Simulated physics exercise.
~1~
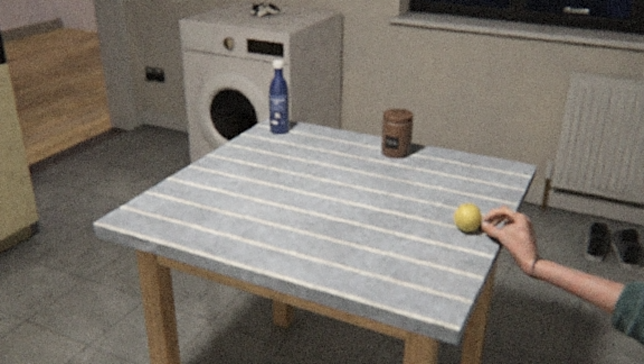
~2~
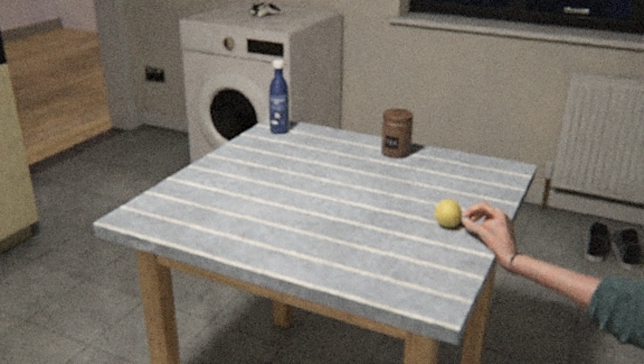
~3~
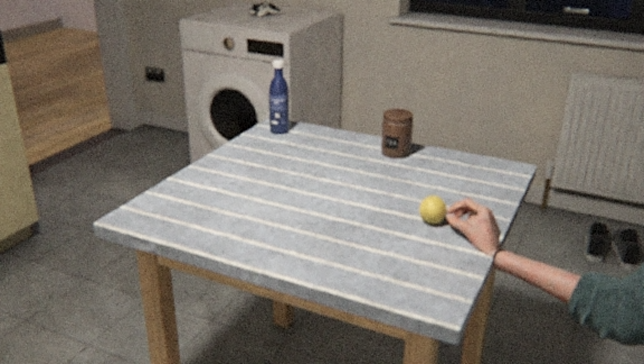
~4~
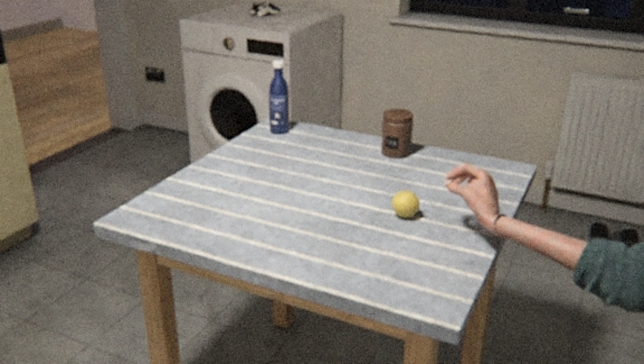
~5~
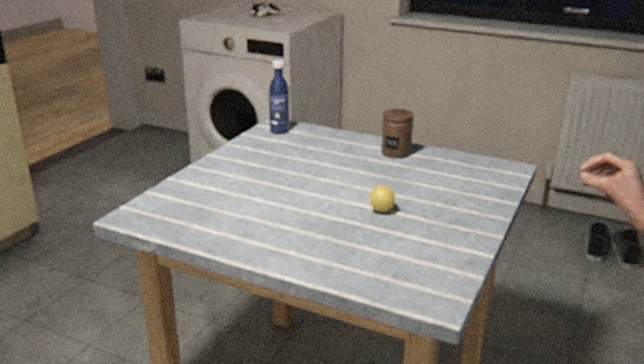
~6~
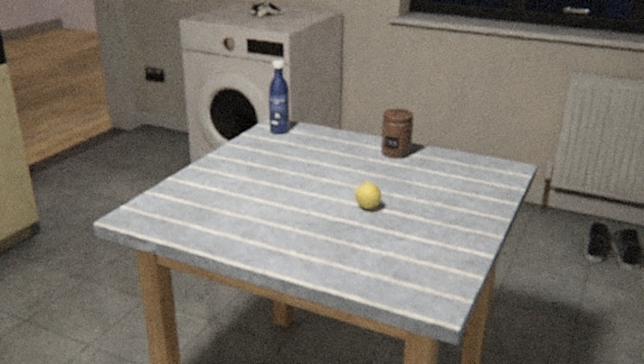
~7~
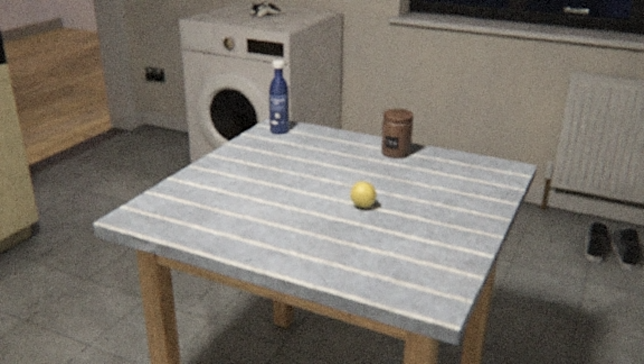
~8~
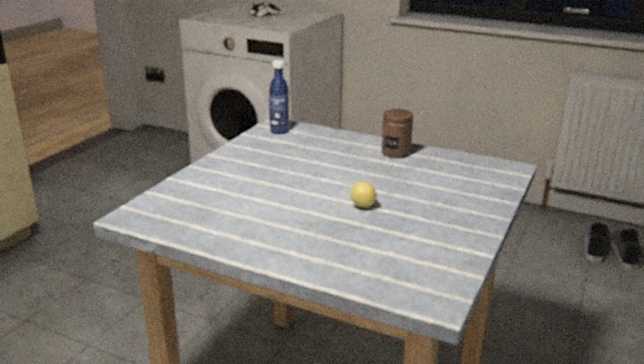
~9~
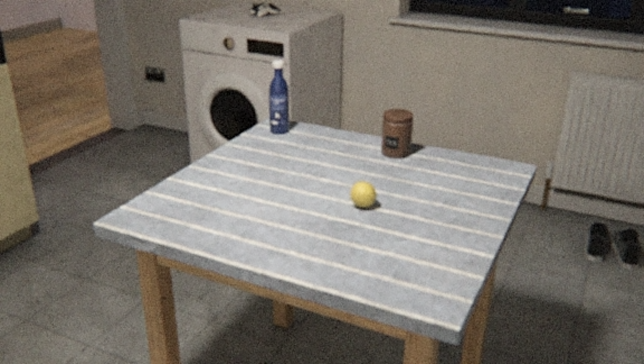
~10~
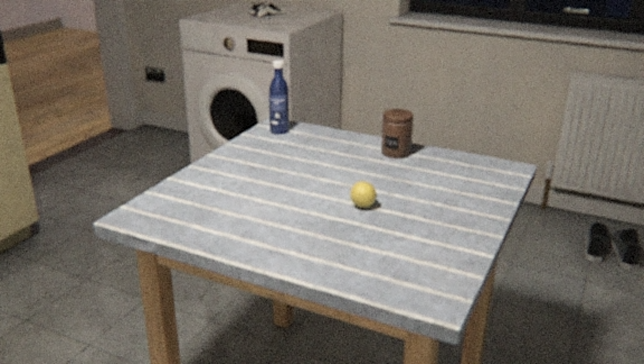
A hand reaches in from the right over a pale blue table with white stripes, seen from slightly above in a room with a washing machine behind and a radiator at the right. A blue bottle with a white cap stands at the back of the table, and a brown jar sits to its right. The fingers push a yellow lemon leftward from near the right edge, then let go and draw back out of view. The lemon keeps moving left on its own, slows and stops near the middle of the table, where it stays, while the bottle and jar never move.
